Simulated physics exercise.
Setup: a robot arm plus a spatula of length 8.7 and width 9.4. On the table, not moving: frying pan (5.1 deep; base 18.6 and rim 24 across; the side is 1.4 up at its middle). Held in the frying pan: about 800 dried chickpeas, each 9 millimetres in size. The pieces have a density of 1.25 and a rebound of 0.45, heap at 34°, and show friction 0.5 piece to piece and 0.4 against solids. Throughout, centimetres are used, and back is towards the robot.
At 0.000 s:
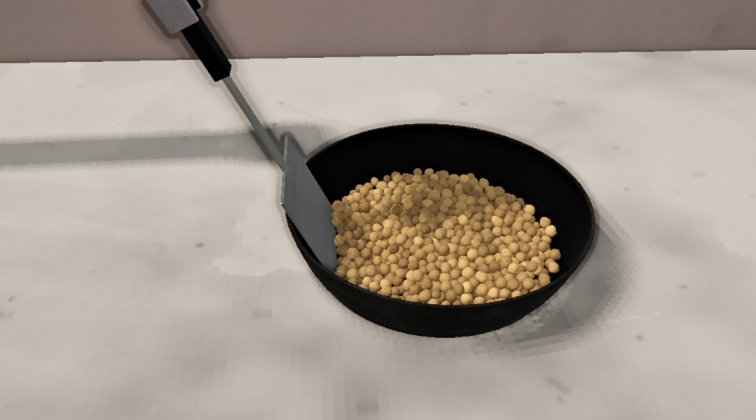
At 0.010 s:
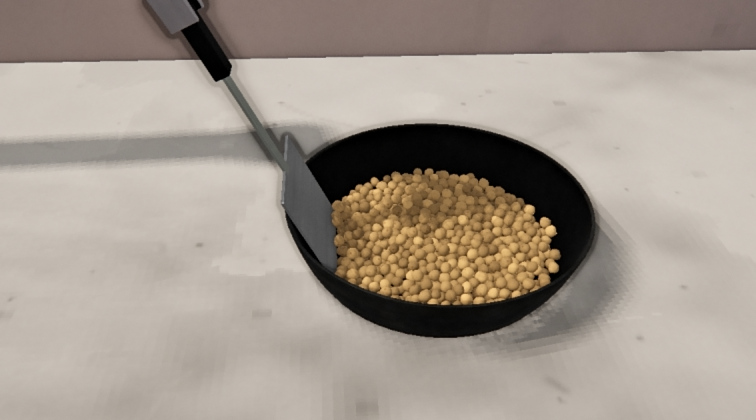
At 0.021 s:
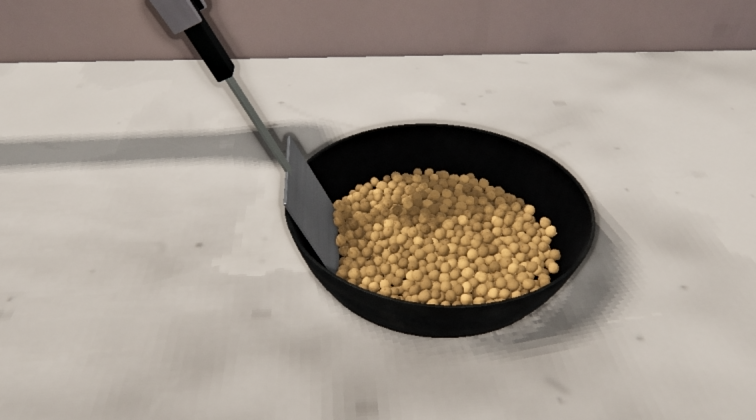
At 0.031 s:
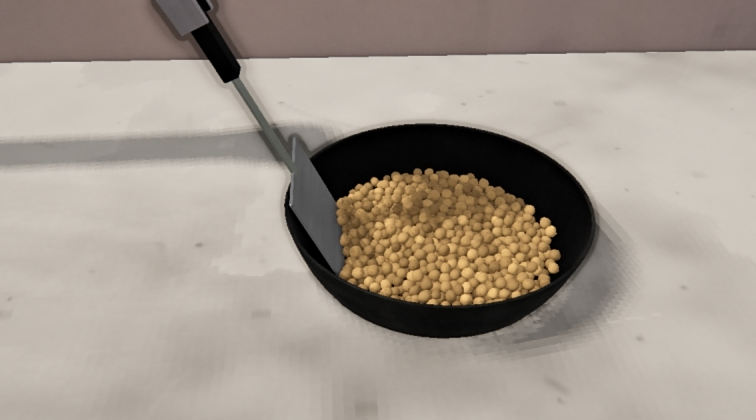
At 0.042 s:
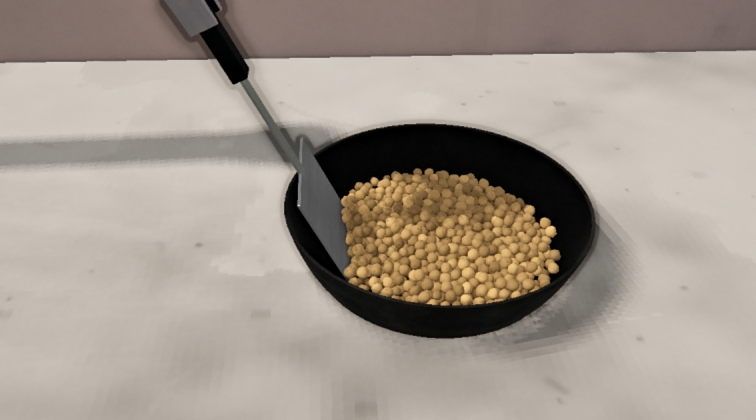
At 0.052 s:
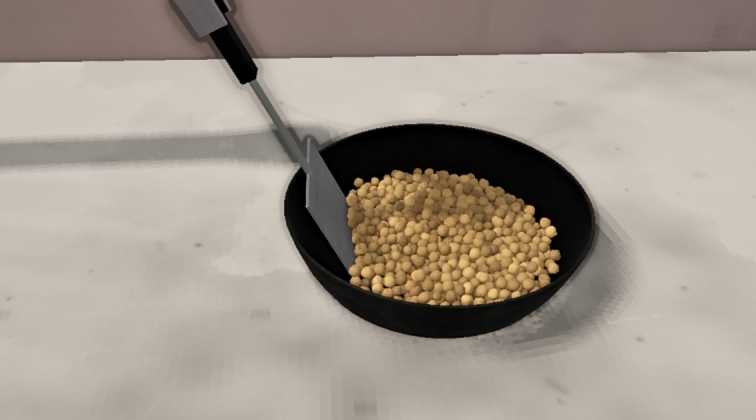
A pale, faintly mottled tabletop with a dull pink wall behind it is seen from above at an angle, and the camera stays still. A round black frying pan holds a heap of small tan chickpeas, with a grey spatula leaning inside its left rim, its black-and-grey holder reaching in from the upper left. The spatula slides slightly rightward, nudging the nearest chickpeas, while the pan stays put.
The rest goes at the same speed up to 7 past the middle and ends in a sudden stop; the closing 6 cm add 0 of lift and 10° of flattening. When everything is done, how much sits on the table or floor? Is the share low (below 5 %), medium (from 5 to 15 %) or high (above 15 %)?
The share is low, below 5 %.
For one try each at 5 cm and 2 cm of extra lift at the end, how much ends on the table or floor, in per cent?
Roughly 0 % and then 0 %.
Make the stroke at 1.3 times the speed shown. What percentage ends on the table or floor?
0 %.
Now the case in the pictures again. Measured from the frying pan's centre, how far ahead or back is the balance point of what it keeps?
Roughly 5.0 centimetres ahead.
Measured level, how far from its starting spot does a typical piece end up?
About 4 centimetres.
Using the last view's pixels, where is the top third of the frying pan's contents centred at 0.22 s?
The middle sits at approx. (512, 217).
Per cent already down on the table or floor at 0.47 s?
It comes to some 2 in a hundred.
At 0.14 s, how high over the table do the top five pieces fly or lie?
Height: Approx. 4 cm.
By 0.14 s, sloping 65°, highest piece 4 above the table; 804 in the frying pan.
By 0.22 s, sloping 61°, highest piece 5 above the table; 804 in the frying pan.
By 0.47 s, sloping 55°, highest piece 6 above the table; 787 in the frying pan, 16 on the table or floor, 1 on the blade or in flight.
By 1.52 s, sloping 55°, highest piece 6 above the table; 786 in the frying pan, 18 on the table or floor.
Final count, 786 in the frying pan, 18 on the table or floor. That is 2 % on the table or floor.
